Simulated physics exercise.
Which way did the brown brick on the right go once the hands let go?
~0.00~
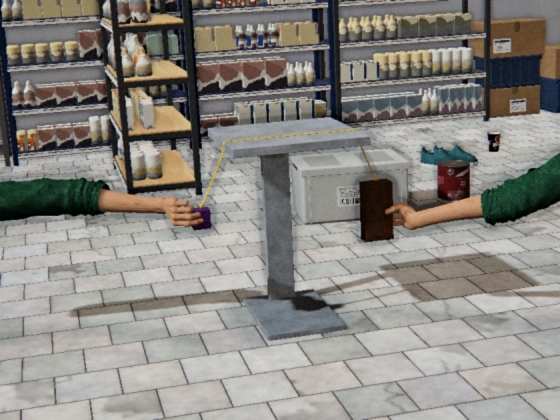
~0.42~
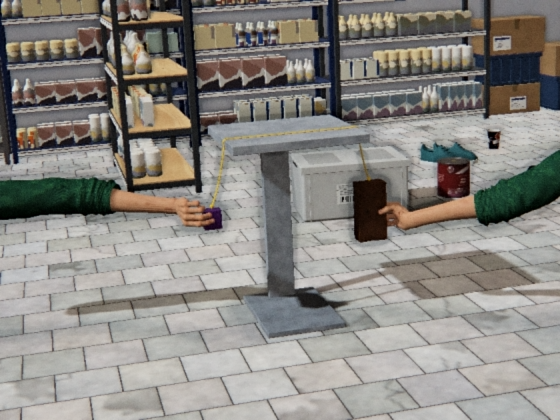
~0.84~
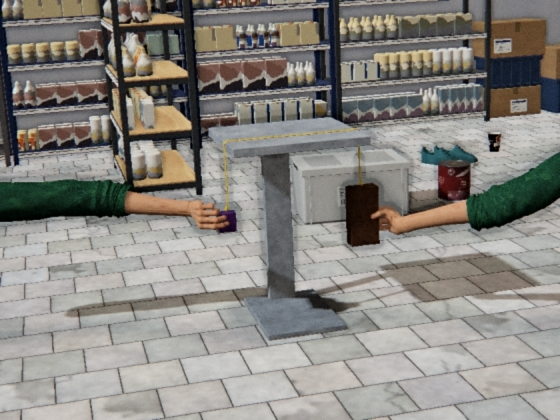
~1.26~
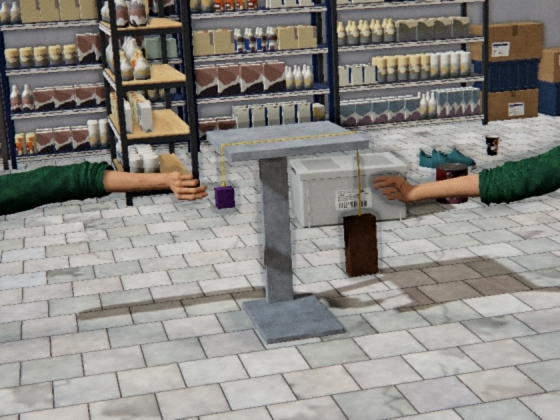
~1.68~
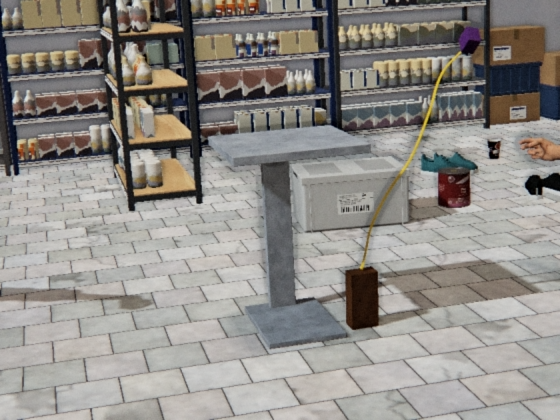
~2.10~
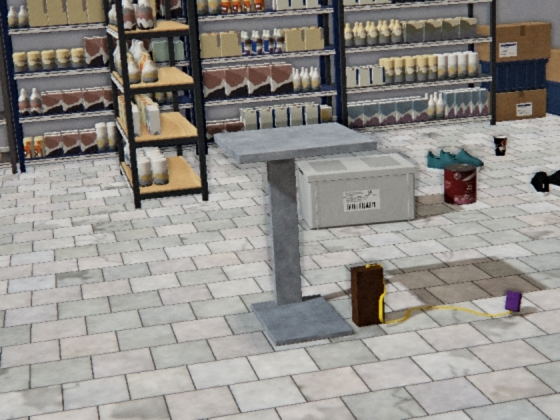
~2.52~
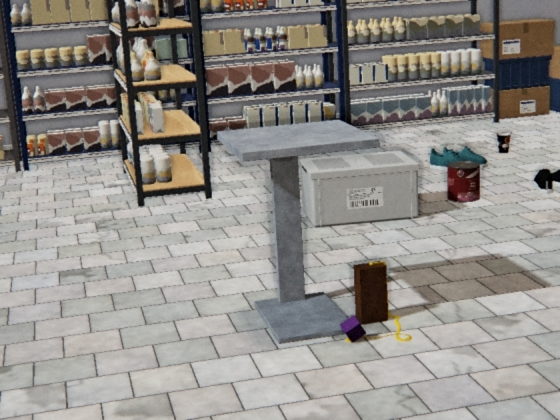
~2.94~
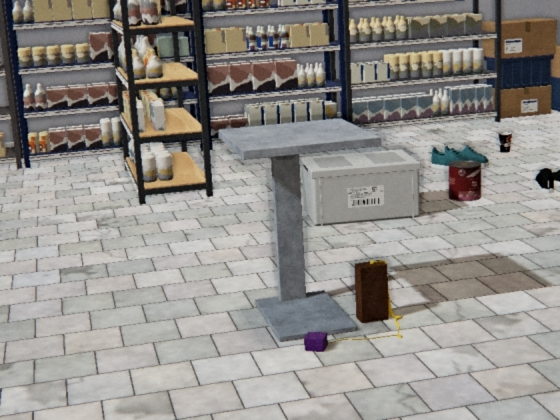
The brown brick moved down, dropping beside the grey table until it reached the tiled floor.
